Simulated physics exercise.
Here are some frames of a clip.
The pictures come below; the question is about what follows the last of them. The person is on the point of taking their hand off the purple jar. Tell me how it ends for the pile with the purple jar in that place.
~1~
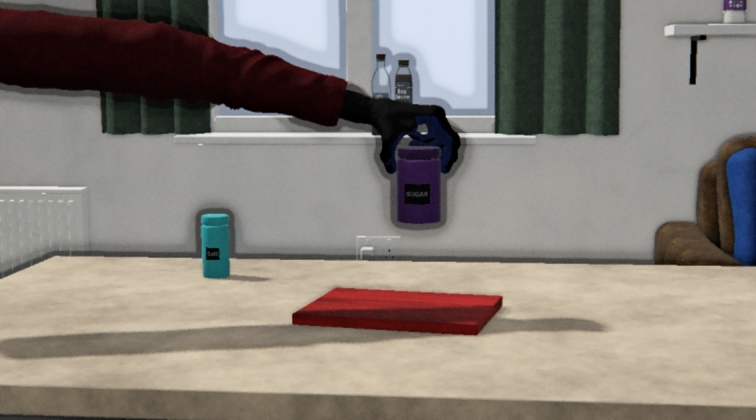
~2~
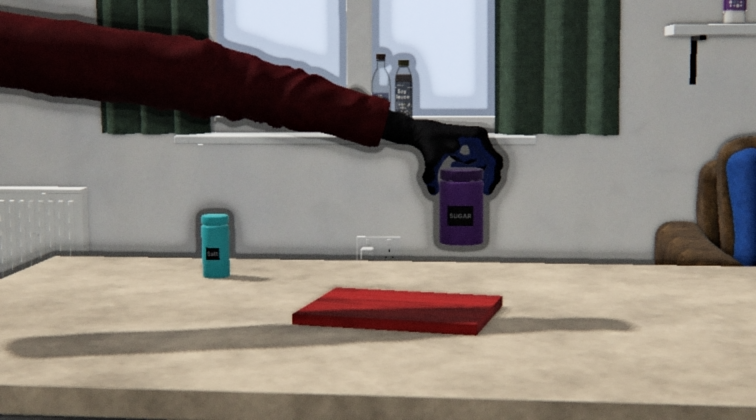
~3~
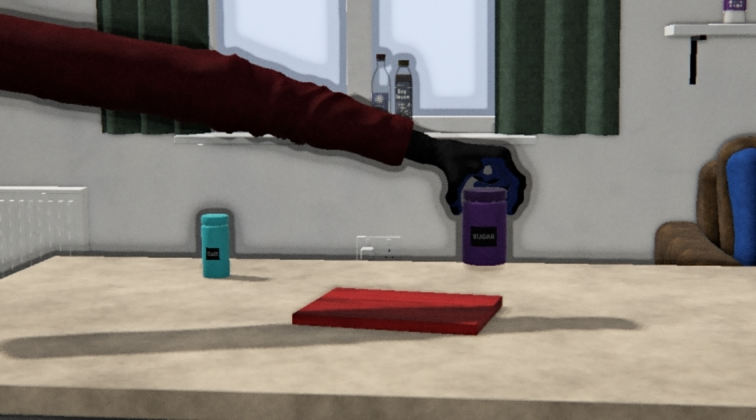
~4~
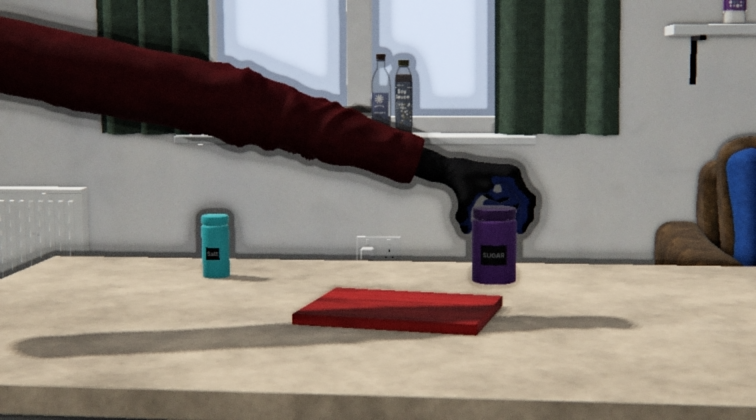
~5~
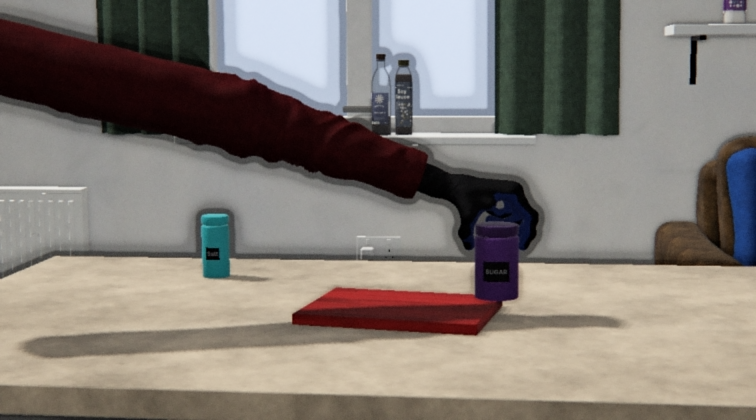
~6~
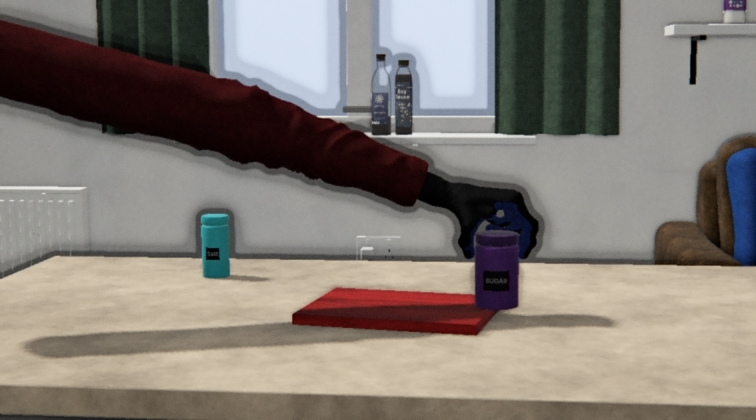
It ends with the pile in a collapse.
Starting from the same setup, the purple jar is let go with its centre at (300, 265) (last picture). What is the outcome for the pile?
Afterwards the pile tumbles over.
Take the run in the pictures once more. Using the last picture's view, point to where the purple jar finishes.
Look near (560, 299) in the final picture.
Then, 0.40 s after the last picture, purple jar tipped 47° from how it was near (528, 279).
Then, 0.50 s after the last picture, purple jar now fallen.
Then, 1.90 s after the last picture, nothing new.
At rest, fallen, purple jar; the other 2 in place. Seen from the same camera at the end, purple jar near (560, 299). The pile gives way.
